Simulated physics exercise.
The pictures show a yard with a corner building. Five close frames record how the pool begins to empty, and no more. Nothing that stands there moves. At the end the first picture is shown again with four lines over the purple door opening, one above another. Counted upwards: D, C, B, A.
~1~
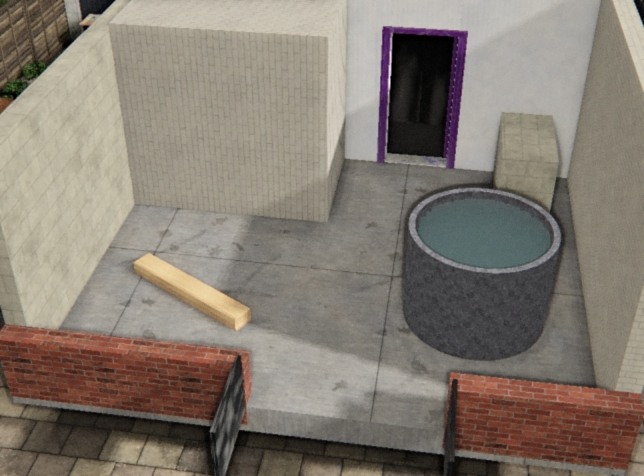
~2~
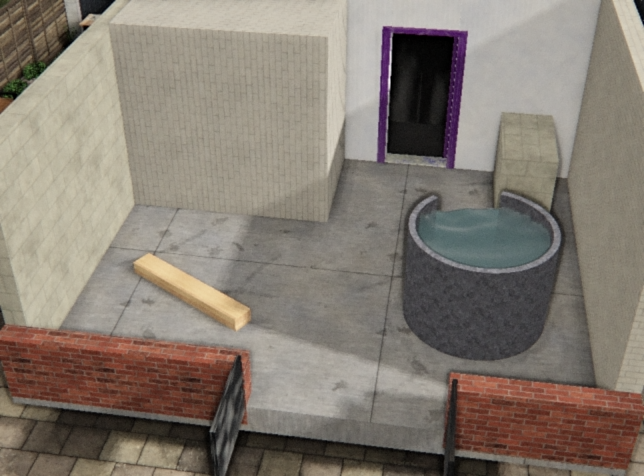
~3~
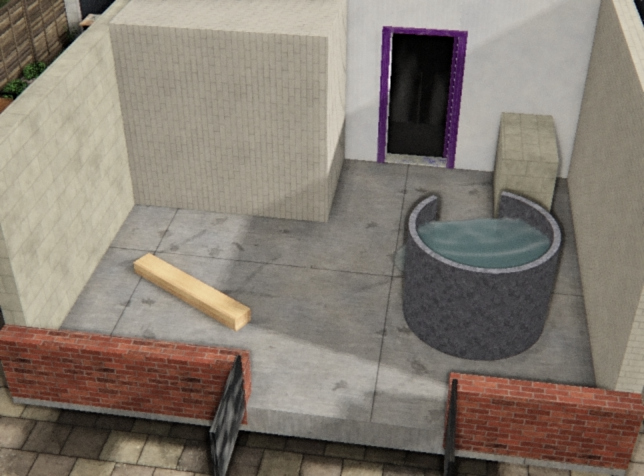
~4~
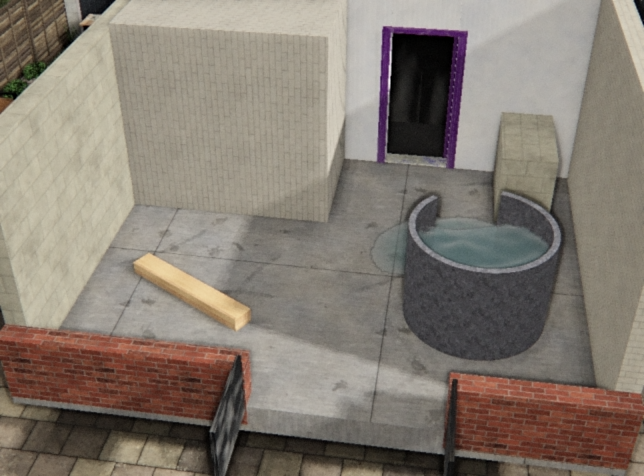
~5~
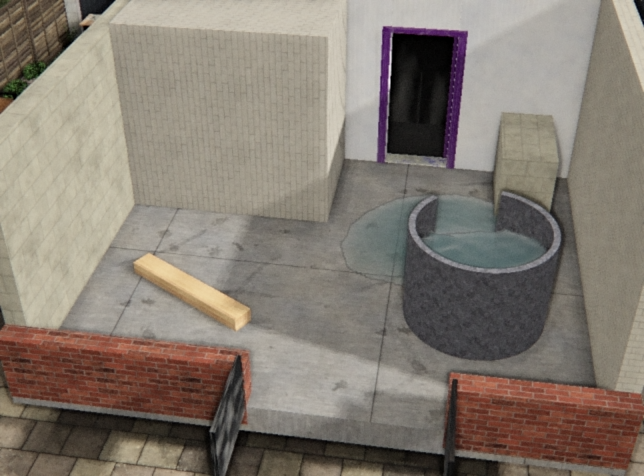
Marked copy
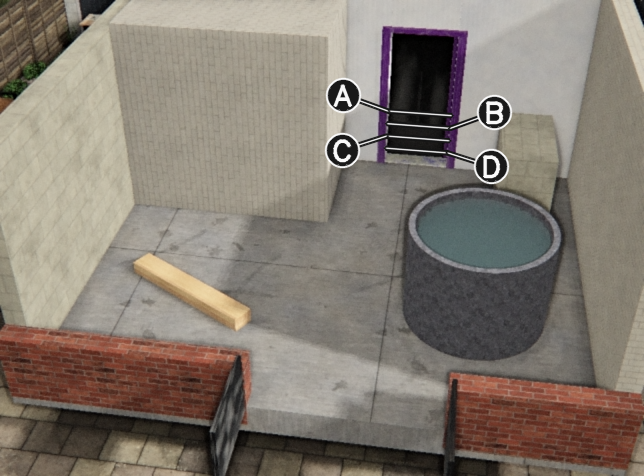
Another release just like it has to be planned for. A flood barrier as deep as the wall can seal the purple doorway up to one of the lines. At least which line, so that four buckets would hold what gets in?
The limit is C.
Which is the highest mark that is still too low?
D.
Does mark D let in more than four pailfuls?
Yes, it does.
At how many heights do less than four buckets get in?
Three of the four.
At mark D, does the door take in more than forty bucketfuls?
No, it does not.
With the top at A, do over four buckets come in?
No, not at all.
In white, A at (419, 113); B at (418, 126); C at (417, 138); D at (416, 150); from the bottom up D, C, B, A.
Choosing A, nothing gets over.
Choosing B, nothing gets over.
Choosing C, a splash gets over, under a bucket.
Choosing D, about 13 bucketfuls get in.
